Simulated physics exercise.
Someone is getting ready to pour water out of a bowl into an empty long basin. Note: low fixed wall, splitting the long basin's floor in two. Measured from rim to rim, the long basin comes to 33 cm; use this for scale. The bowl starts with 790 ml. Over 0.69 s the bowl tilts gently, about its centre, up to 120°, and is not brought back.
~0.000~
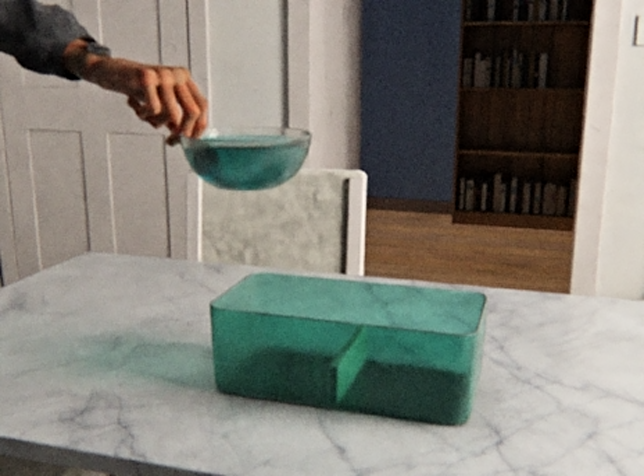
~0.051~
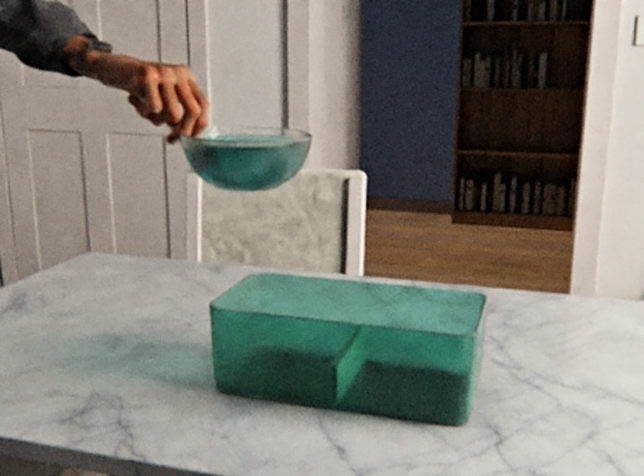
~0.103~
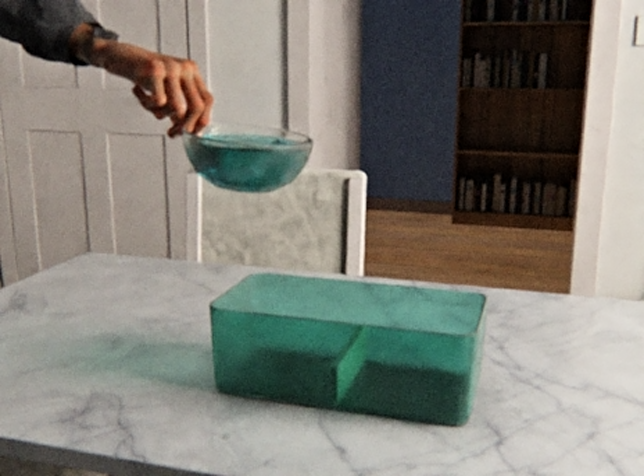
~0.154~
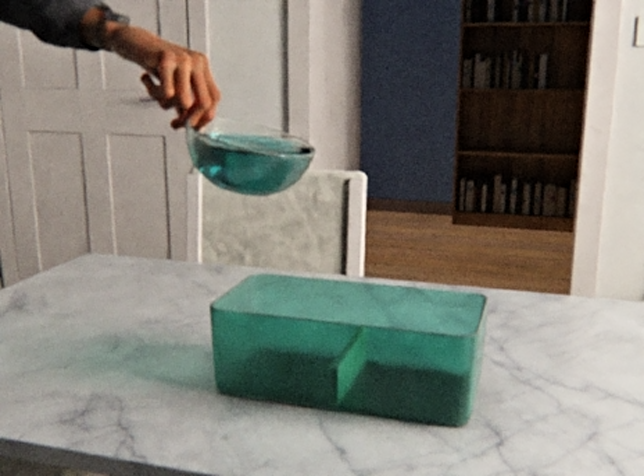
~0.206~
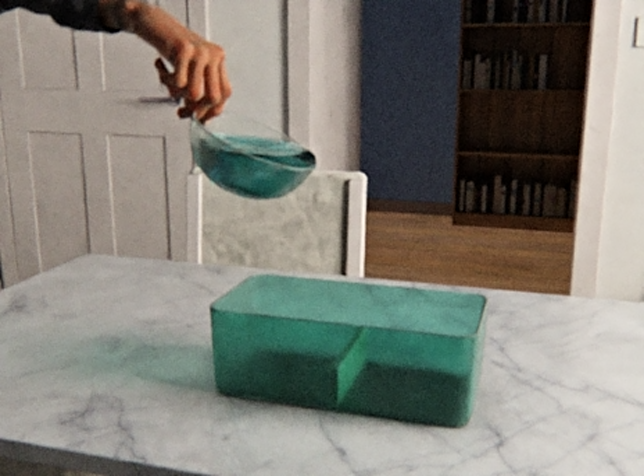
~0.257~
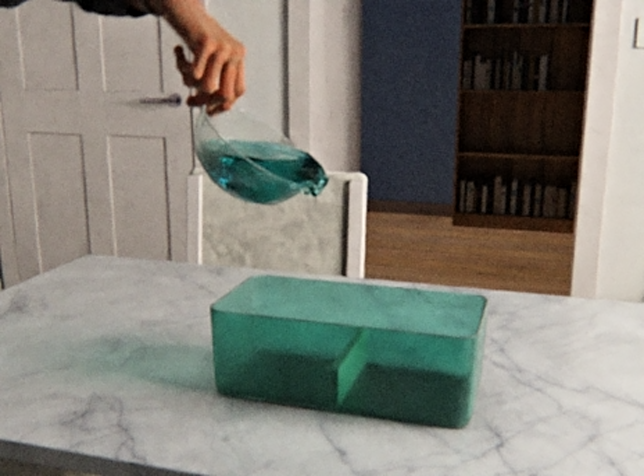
A hand held a glass bowl of blue-green water above a green, divided basin on a marble table, then gradually tilted it to the right until the water reached the lip and began slipping over.
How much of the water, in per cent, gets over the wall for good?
46 %.
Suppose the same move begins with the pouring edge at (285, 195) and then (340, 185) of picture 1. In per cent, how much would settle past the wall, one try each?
I'd expect close to 10 per cent and then close to 70 per cent.
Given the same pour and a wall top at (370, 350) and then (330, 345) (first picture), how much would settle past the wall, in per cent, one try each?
Respectively close to 20 and 70 %.
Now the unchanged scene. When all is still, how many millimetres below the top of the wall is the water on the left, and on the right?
Left side: Around 34 mm. Right side: Around 36 mm.
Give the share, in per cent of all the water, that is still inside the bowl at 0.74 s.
About 0 per cent.
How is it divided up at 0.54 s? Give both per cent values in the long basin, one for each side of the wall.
18 per cent left and 46 right, roughly.
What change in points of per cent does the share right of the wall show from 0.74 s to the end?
The right part's share grows by around 3 per cent.
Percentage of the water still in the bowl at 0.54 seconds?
I'd put it near 2 percent.
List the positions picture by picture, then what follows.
In the first picture, it leans 0°; its right rim is at (308, 137); the water meets the walls at (193, 139) and (307, 144); the long basin's rim runs from (231, 290) to (482, 315); the wall's top is at (349, 345).
In the second picture, it leans 2°; its right rim is at (308, 140); the water meets the walls at (193, 138) and (306, 145).
In the third picture, it leans 7°; its right rim is at (309, 146); the water meets the walls at (194, 136) and (308, 148).
In the fourth picture, it leans 14°; its right rim is at (311, 156); the water meets the walls at (198, 135) and (311, 152).
In the fifth picture, it leans 25°; its right rim is at (311, 169); the water meets the walls at (202, 138) and (312, 162); 3 per cent is over the edge.
In the sixth picture, it leans 37°; its right rim is at (309, 183); the water meets the walls at (206, 141) and (298, 164); 12 per cent is over the edge.
By 0.54 s the tilt is 106° and 2 per cent is still to pour, 19 is left of the wall and 45 right of it.
By 0.74 s the tilt is 120° and 0 per cent is still to pour, 47 is left of the wall and 43 right of it.
By 0.96 s the tilt is 120° and 0 per cent is still to pour, 50 is left of the wall and 46 right of it.
By 1.19 s the tilt is 120° and 0 per cent is still to pour, 50 is left of the wall and 46 right of it.
At rest 50 per cent lies left of the wall, 46 right of it and 4 outside.
